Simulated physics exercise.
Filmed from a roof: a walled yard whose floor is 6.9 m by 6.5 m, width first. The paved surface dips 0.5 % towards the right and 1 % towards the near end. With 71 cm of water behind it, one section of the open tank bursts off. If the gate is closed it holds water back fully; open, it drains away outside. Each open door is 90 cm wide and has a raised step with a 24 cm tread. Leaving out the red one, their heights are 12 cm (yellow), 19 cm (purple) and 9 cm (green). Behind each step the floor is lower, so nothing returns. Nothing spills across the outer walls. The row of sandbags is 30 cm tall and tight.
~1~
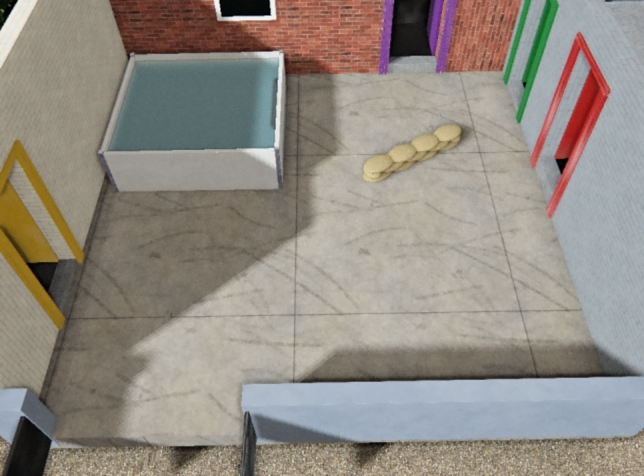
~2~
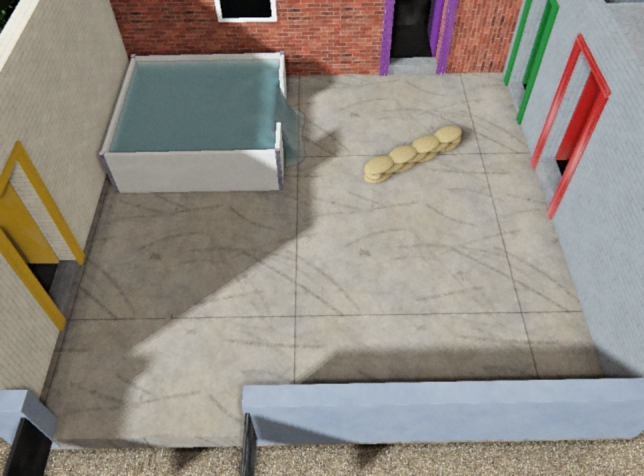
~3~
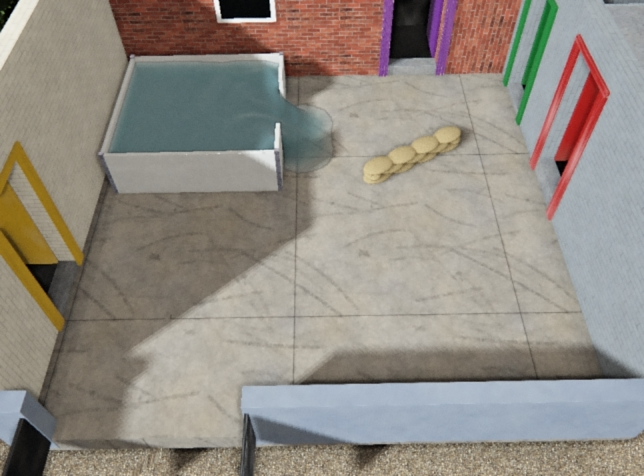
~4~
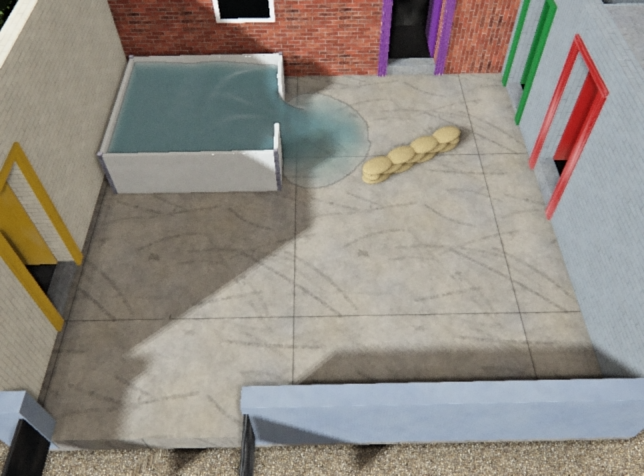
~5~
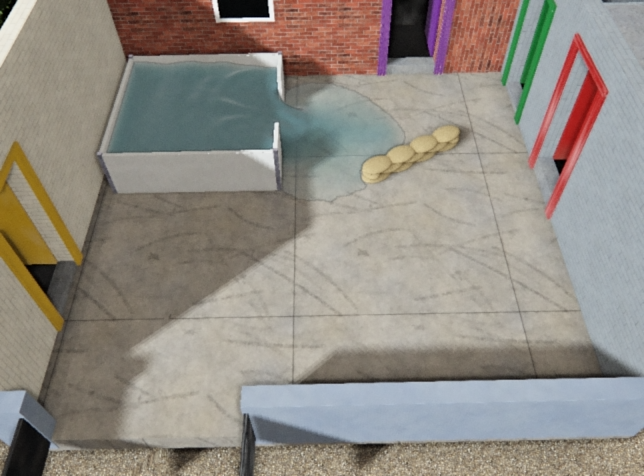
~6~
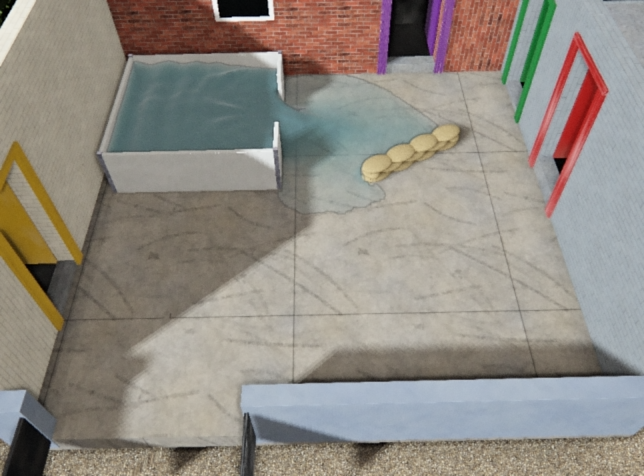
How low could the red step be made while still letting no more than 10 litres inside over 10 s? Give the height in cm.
Close to 6 cm is just enough.
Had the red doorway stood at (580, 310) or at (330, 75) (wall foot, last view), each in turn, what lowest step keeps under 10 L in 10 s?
About 9.0 and 7.0 cm.
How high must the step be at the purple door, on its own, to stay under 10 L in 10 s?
About 21 cm at purple.
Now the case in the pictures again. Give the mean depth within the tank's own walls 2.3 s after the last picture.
Some 38 cm.
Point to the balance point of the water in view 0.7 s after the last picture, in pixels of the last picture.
Near (251, 135).
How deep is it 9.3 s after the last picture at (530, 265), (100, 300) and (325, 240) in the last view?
In that order: 3, 6 and 2 cm.
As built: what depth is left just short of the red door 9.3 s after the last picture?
About 7.0 cm.
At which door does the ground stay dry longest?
It is the yellow one.
Then, 0.7 s after the last picture water covers 25 % of the floor, deepest (46 cm) near (285, 134); it has not reached the red door.
Then, 2.3 s after the last picture water covers 50 % of the floor, deepest (45 cm) near (500, 77); 3 cm at the red door, 0 litres in over its 25 cm step.
Then, 9.3 s after the last picture water covers 90 % of the floor, deepest (16 cm) near (610, 407); 7 cm at the red door, 0 litres in over its 25 cm step.
At the red door as built, the water peaked near 8 cm, 4.9 s after the last picture.
Run again over the same 10 s with other heights there, 22 litres in over 4.5 cm, 4 litres over 7 cm. The limit of 10 litres is kept from about 6 cm up.
